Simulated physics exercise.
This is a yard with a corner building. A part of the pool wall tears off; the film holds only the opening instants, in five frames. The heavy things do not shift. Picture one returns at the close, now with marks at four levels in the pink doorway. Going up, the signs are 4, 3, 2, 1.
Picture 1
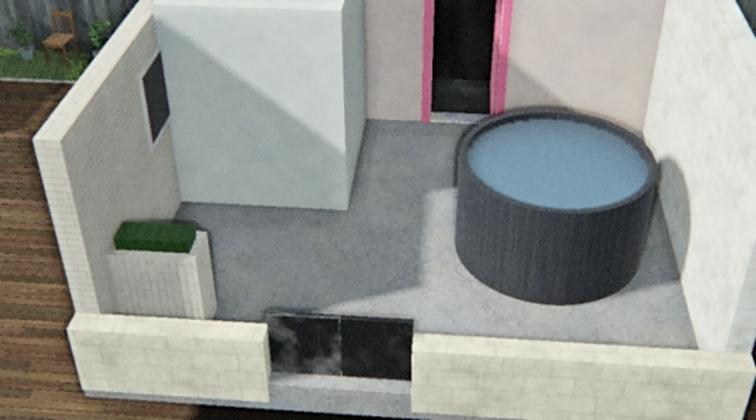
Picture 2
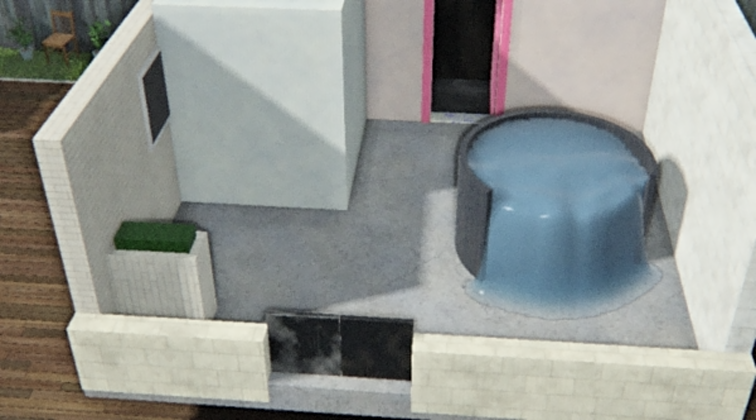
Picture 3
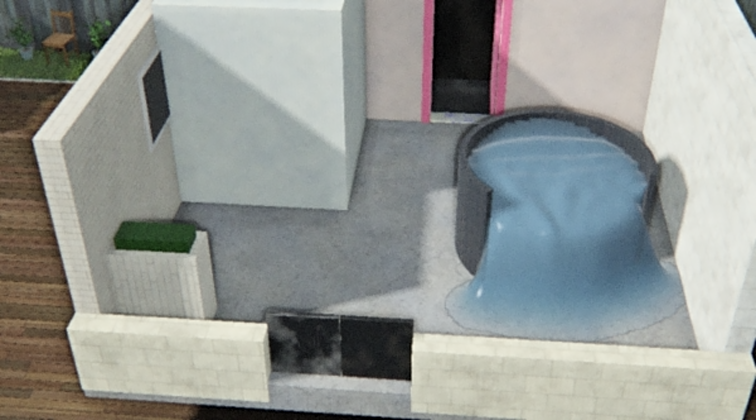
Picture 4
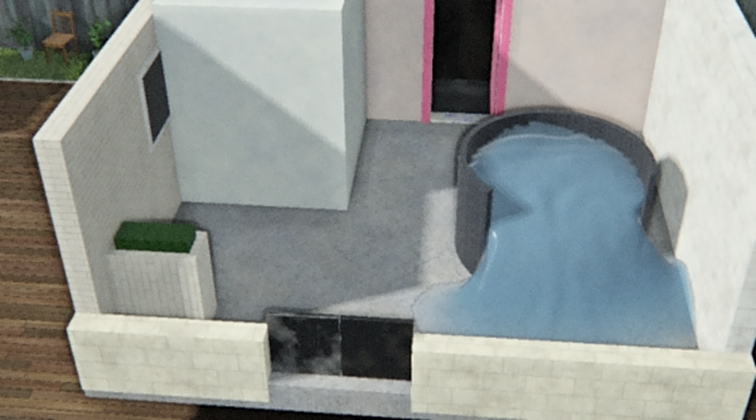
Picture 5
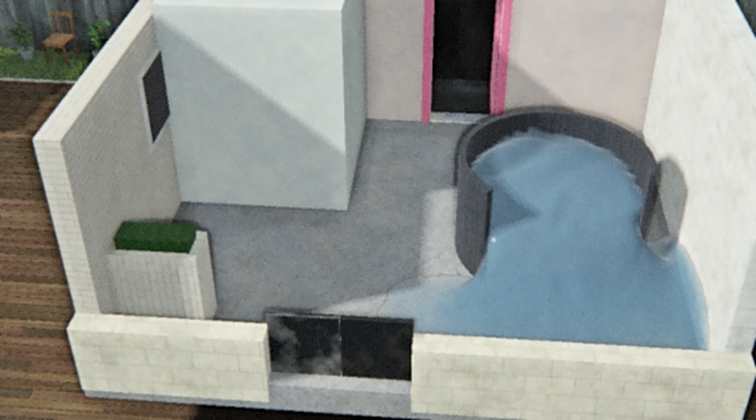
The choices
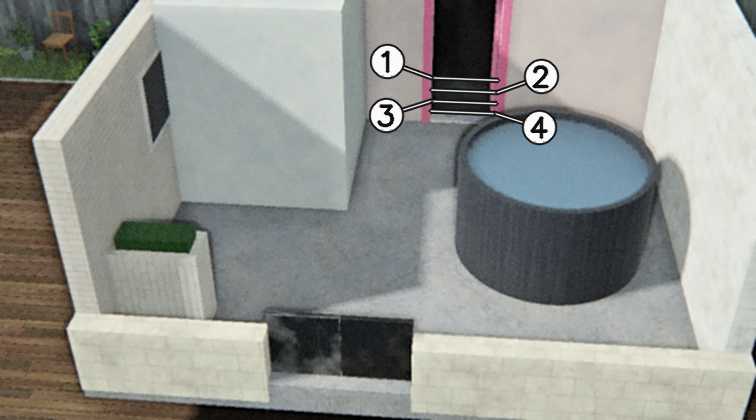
A walled yard with a grey floor is seen from above at an angle, beside brown decking. A pale block stands left of a pink-framed doorway, a green-topped planter sits at left, a dark gate is shut in the low front wall, and a round dark pool of still blue water stands at right. The pool's front opens and water pours out, spreading forward and leftward across the floor.
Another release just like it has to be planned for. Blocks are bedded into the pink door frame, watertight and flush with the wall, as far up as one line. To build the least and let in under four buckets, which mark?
Mark 4.
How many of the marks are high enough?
All four.
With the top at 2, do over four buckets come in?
No.
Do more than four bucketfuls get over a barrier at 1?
No, not at all.
On the marked copy, 1 at (464, 79); 2 at (464, 91); 3 at (463, 102); 4 at (463, 112); from the bottom up 4, 3, 2, 1.
Choosing 1, nothing gets over.
Choosing 2, nothing gets over.
Choosing 3, nothing gets over.
Choosing 4, nothing gets over.
